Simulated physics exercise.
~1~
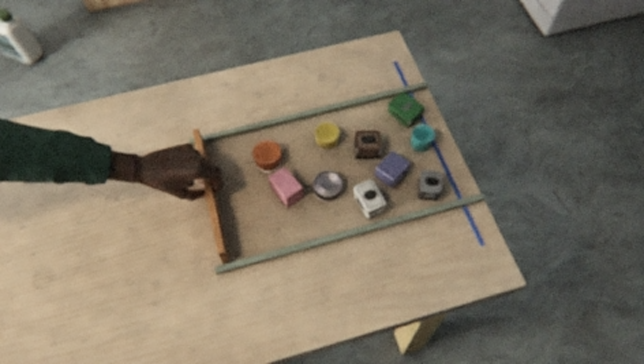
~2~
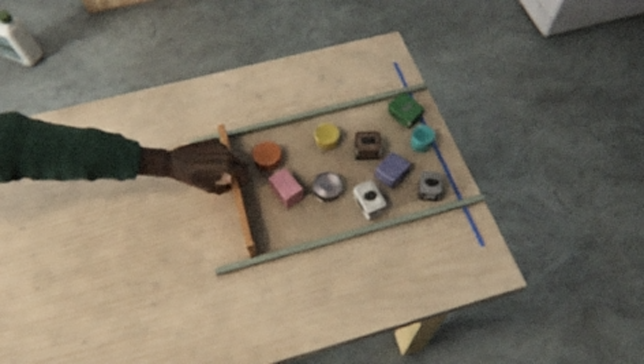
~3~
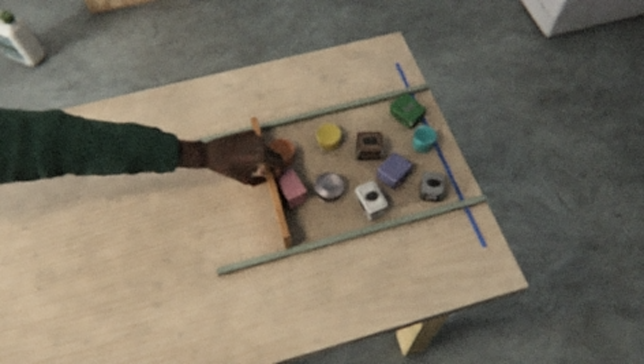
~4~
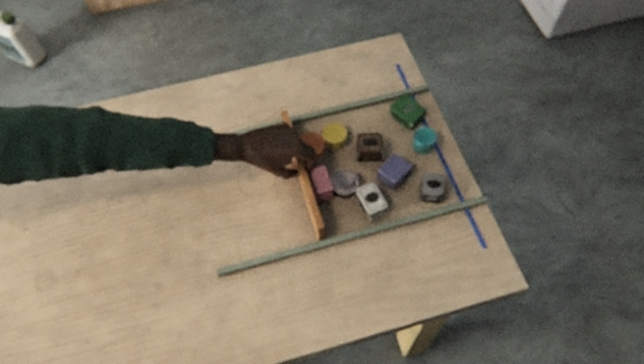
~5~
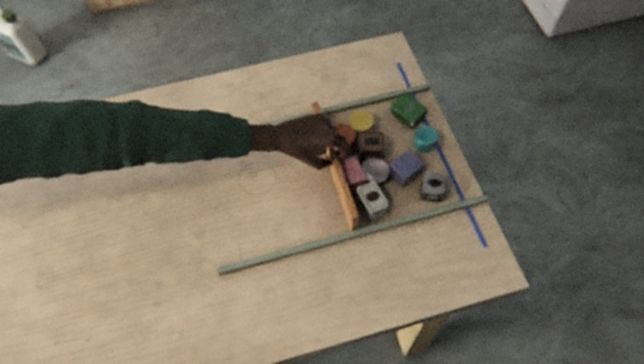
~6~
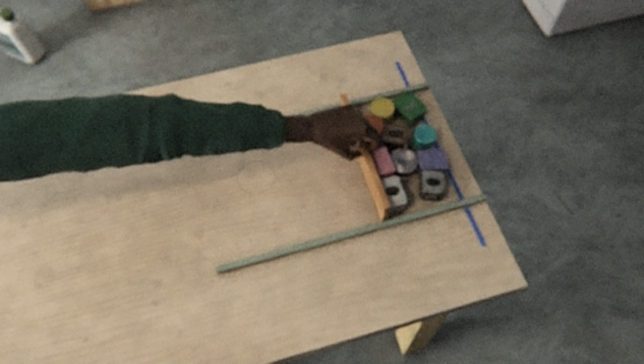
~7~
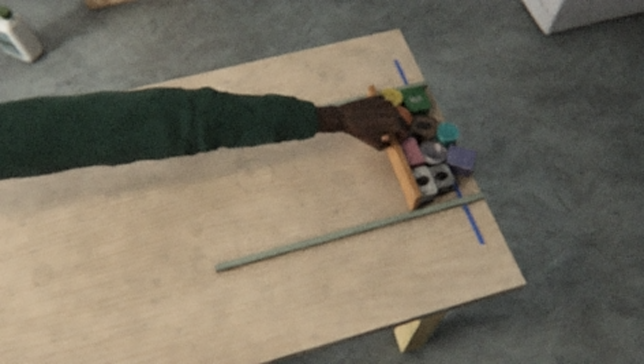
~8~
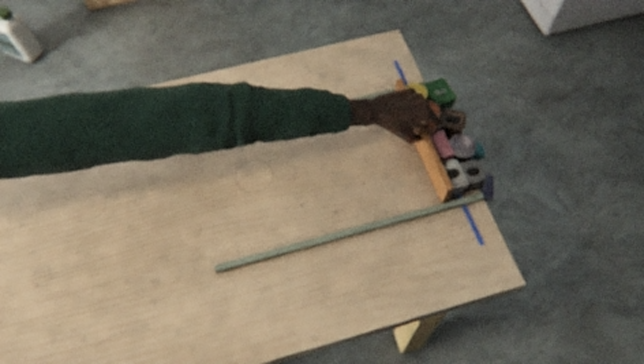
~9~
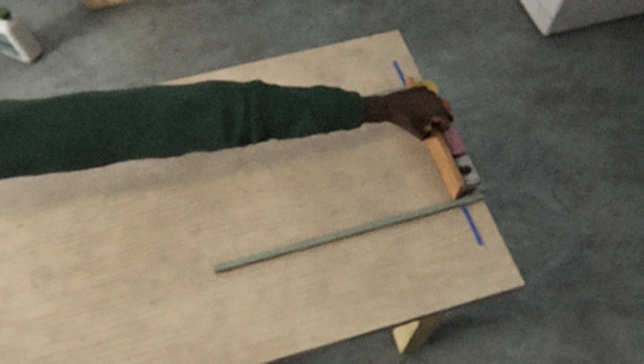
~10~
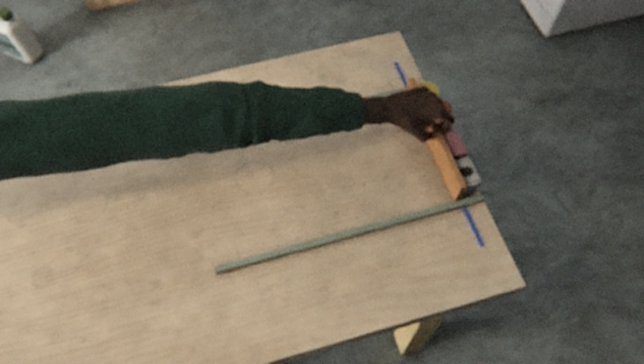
In this clip, a hand in a dark green sleeve pushes an upright wooden board rightward across a table, gathering scattered small coloured objects. Several go over the table's edge and out of sight, and the board stops by the blue tape with a few objects still against it.
